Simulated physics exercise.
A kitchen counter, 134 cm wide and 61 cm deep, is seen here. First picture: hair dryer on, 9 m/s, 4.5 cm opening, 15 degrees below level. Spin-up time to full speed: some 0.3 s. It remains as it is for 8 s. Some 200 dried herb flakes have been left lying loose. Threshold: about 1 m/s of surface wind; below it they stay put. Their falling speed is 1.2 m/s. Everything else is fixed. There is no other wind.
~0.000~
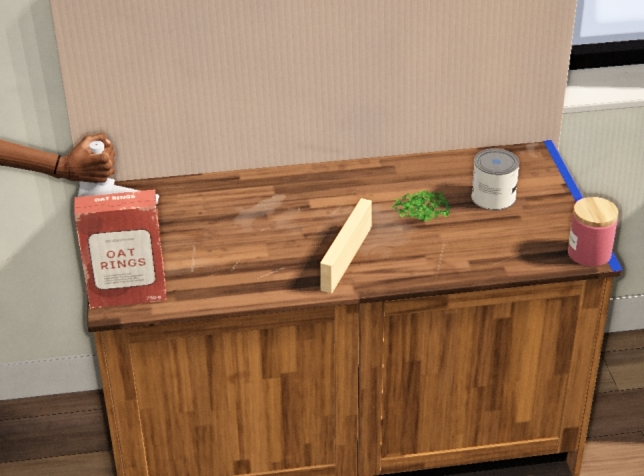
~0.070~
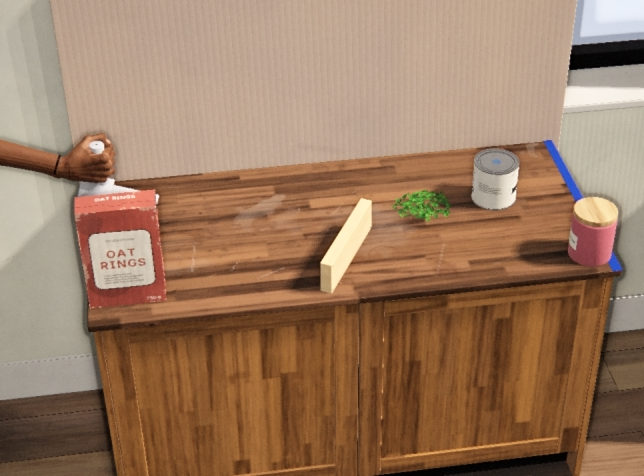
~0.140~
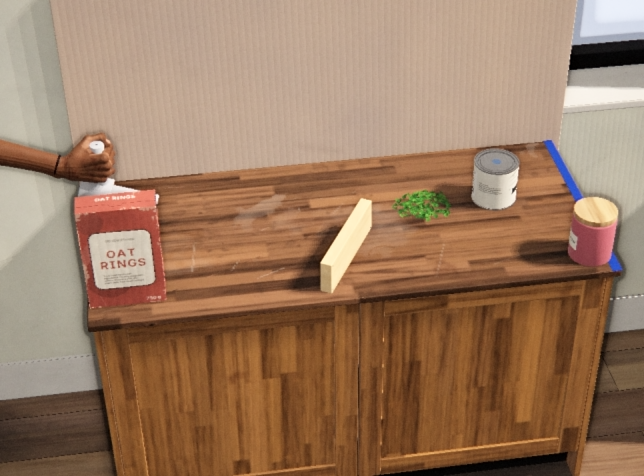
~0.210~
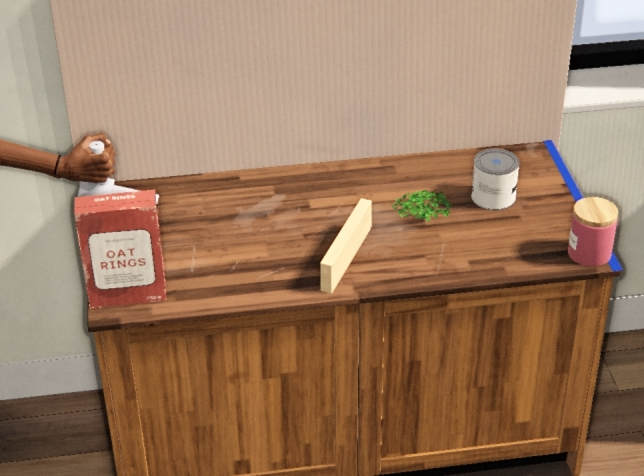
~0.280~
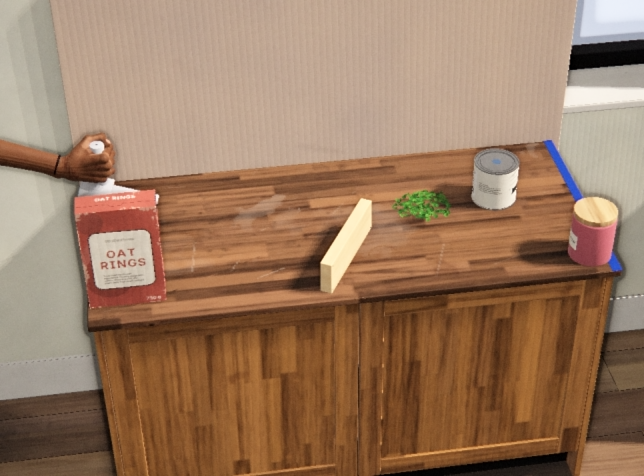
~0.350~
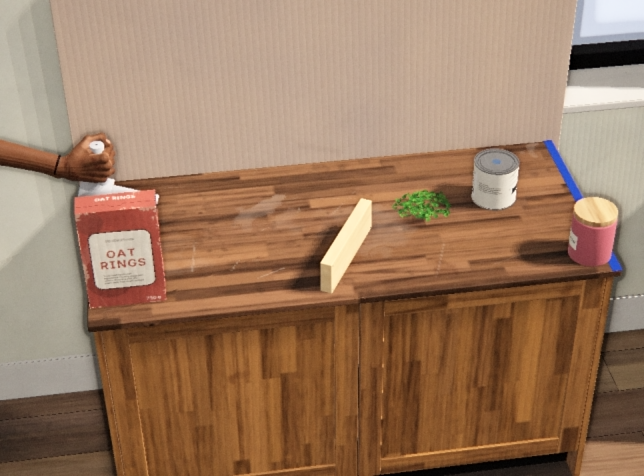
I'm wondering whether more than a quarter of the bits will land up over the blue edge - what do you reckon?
I'd say yes, more than a quarter.
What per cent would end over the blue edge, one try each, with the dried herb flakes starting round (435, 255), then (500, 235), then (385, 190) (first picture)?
Try by try: About 0 per cent, 25 per cent and 90 per cent.
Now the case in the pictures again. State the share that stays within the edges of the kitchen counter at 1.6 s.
I'd say some 60 % at that moment.
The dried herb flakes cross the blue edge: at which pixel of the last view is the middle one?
(561, 157).
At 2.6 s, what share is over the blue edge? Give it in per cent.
It comes to around 70 %.
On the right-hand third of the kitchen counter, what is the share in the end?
About 15 percent.
After 1.6 s the count stands so, 40 % are over the blue edge; the middle of those still in play is near (526, 155).
After 2.6 s the count stands so, 70 % are over the blue edge; the middle of those still in play is near (537, 169).
After 4.4 s the count stands so, 82 % are over the blue edge; the middle of those still in play is near (579, 232).
After 8.0 s, at the end, 86 % are over the blue edge.
